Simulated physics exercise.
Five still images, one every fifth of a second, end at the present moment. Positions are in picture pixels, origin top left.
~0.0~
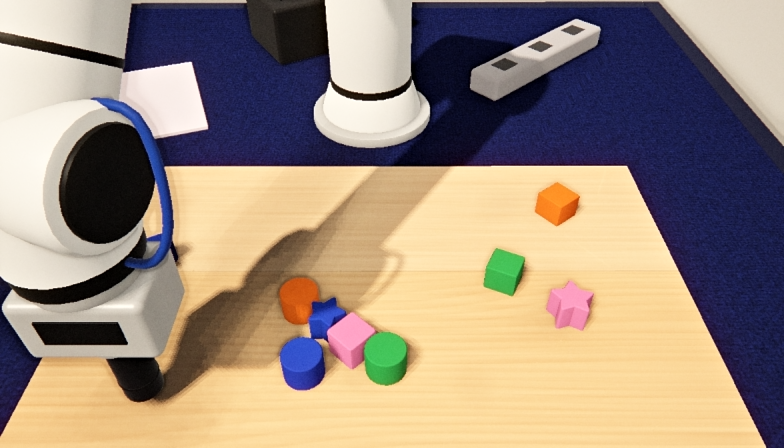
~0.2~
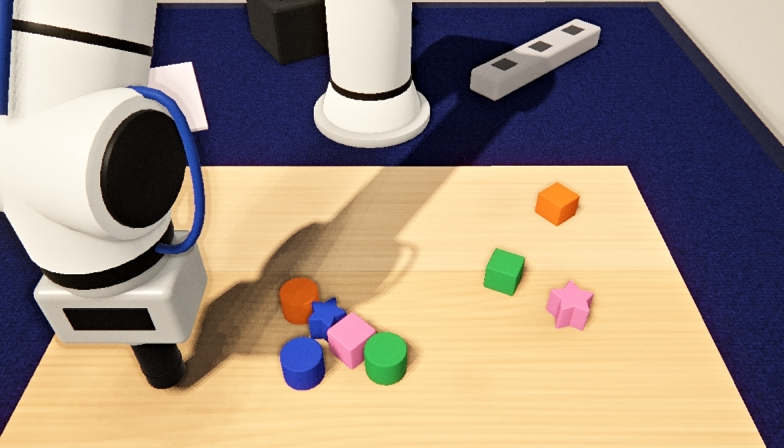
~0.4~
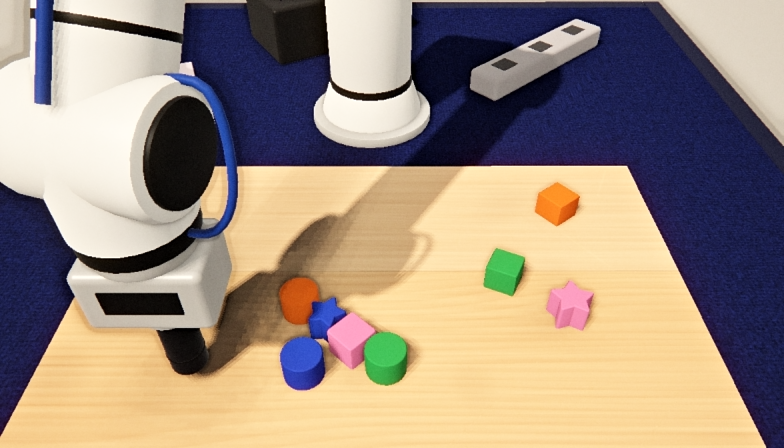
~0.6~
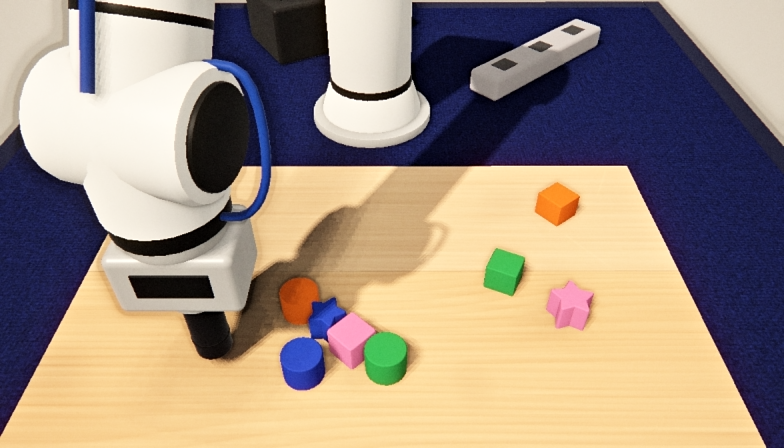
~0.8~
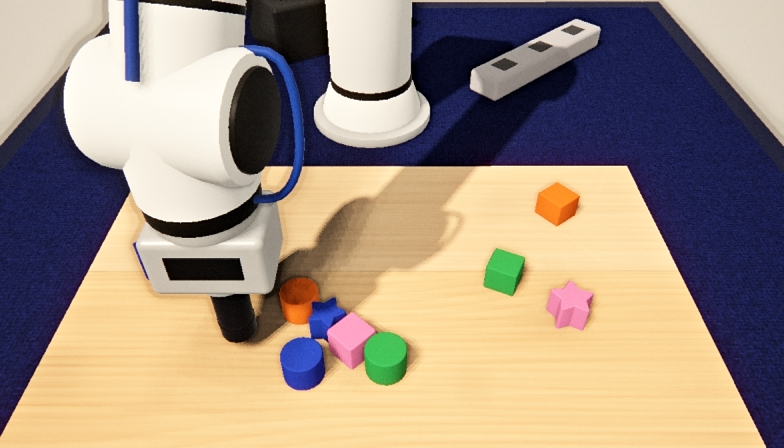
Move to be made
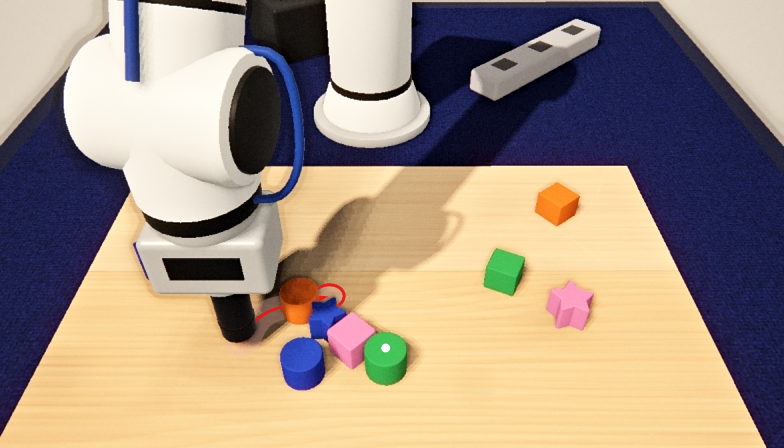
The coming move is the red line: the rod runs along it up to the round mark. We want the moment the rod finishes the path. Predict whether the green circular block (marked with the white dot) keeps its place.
Moved away.
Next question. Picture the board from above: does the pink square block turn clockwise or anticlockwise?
That block twists clockwise.
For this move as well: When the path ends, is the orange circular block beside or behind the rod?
No, that is not how it ends up.
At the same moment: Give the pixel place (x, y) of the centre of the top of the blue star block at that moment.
The point I'd pick in the picture is (357, 303).
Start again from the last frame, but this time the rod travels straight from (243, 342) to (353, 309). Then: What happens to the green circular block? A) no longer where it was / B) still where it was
My pick is A.
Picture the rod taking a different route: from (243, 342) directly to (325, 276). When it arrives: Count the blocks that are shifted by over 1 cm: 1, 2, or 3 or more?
One.
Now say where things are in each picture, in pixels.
In the first picture, rod tip at (145, 387); block tops, orange circular block at (299, 291); blue star block at (326, 310); pink square block at (351, 330); green circular block at (386, 348).
In the second picture, rod at (167, 375); blocks unchanged.
In the third picture, rod at (191, 361); blocks unchanged.
In the fourth picture, rod at (215, 346); blocks unchanged.
In the fifth picture, rod at (240, 330); orange circular block at (299, 291); blue star block at (326, 310); pink square block at (351, 330); green circular block at (386, 348).
Path on the board, from (243, 342) over (262, 316) and (294, 304) to (328, 297); the dot is on the green circular block.
On the path given first. One third of the way, rod at (260, 303); nothing pushed yet.
Two thirds of the way, rod at (293, 292); orange circular block at (328, 283); blue star block at (345, 308), turned 25° clockwise; pink square block at (358, 333), turned 20° clockwise; green circular block at (392, 355).
At the end, rod at (327, 285); orange circular block at (361, 275); blue star block at (357, 303), turned 70° clockwise; pink square block at (360, 334), turned 25° clockwise; green circular block at (393, 357).
